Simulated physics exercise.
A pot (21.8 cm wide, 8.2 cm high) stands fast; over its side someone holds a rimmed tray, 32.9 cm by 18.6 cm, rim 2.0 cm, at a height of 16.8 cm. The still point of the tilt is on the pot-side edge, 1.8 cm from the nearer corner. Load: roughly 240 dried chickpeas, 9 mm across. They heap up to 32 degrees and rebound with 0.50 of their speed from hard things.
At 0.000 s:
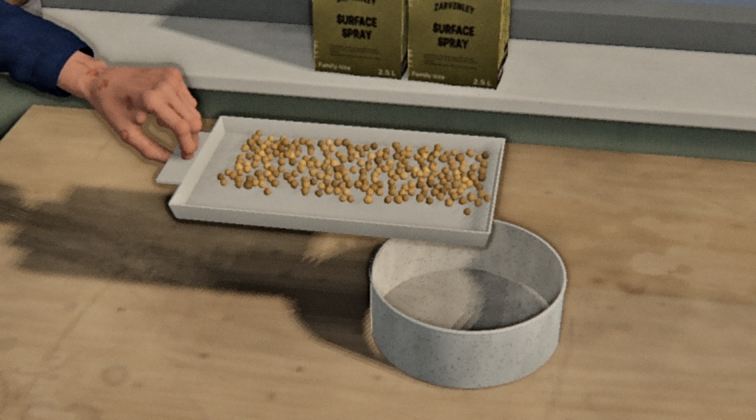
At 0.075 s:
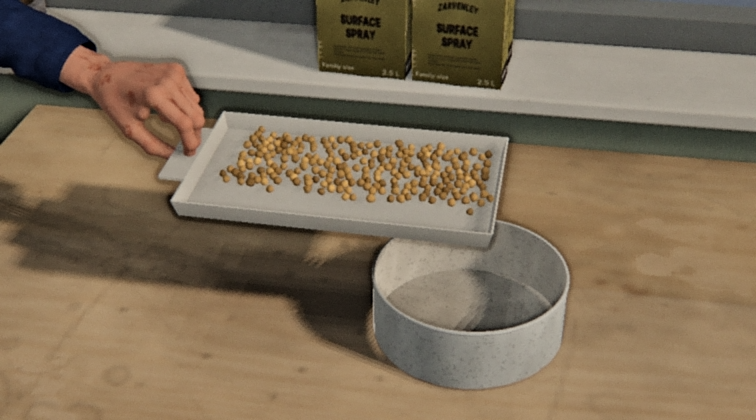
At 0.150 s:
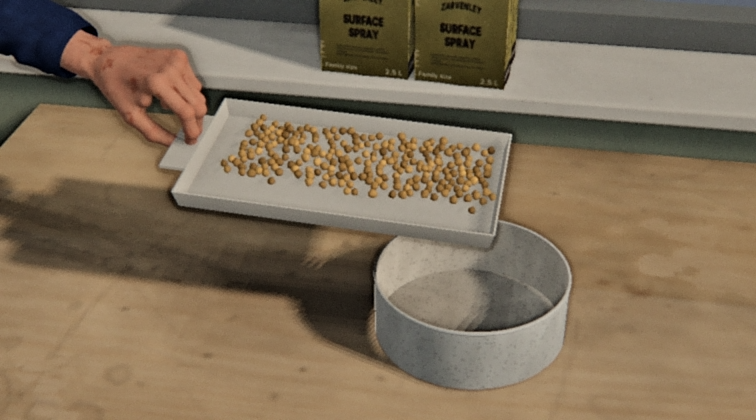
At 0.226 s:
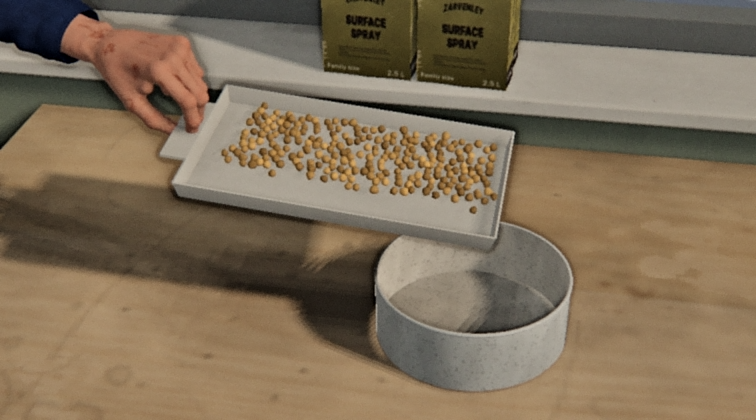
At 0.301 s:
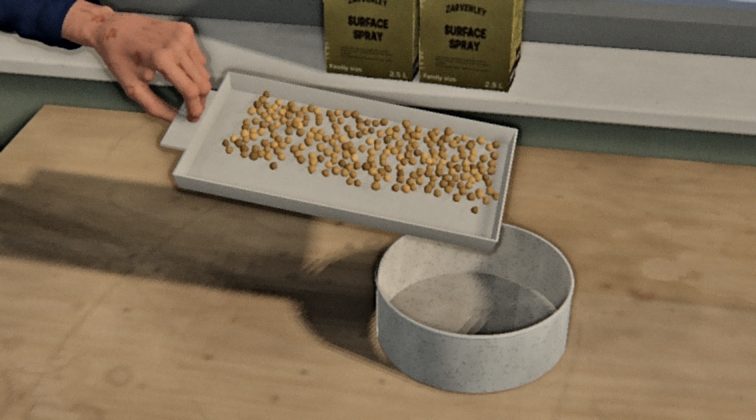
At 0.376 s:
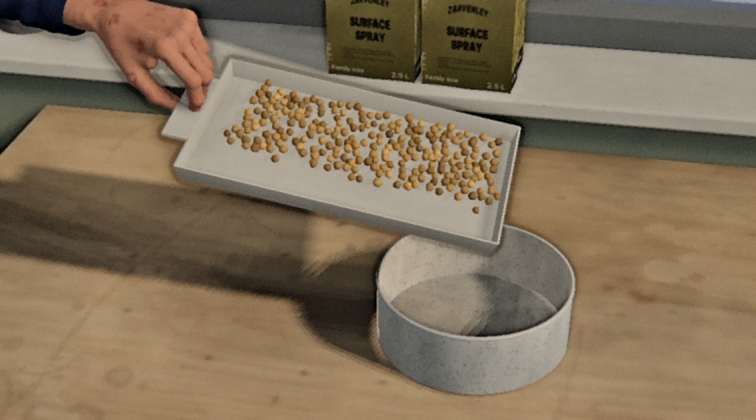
A hand steadily tilts a rimmed tray of chickpeas down toward the right above a pot.
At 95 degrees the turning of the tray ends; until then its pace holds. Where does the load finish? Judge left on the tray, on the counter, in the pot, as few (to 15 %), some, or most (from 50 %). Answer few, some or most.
Tray: Few, counter: Most, pot: Some.
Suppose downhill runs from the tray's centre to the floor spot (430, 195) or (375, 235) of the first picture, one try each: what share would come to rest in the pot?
Some 65 and 20 per cent.
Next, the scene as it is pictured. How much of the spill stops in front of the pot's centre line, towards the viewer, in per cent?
About 100 per cent.
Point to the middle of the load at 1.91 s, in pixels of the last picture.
At about (479, 176).
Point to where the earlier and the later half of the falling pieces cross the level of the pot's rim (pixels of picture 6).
At about (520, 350), then at (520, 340).
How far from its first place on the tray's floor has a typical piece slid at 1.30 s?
Roughly 11 cm.
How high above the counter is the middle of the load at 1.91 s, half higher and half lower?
Roughly 26 cm.
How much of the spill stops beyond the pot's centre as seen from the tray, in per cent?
Some 100 per cent.
After 1.30 s, tilt 51 degrees; the tray holds 100 %, the pot 0 %.
After 1.91 s, tilt 76 degrees; the tray holds 100 %, the pot 0 %.
After 2.57 s, tilt 95 degrees; the tray holds 10 %, the pot 15 %.
By 3.4 s all is still; tray 0 %, counter 80 %, pot 20 %.
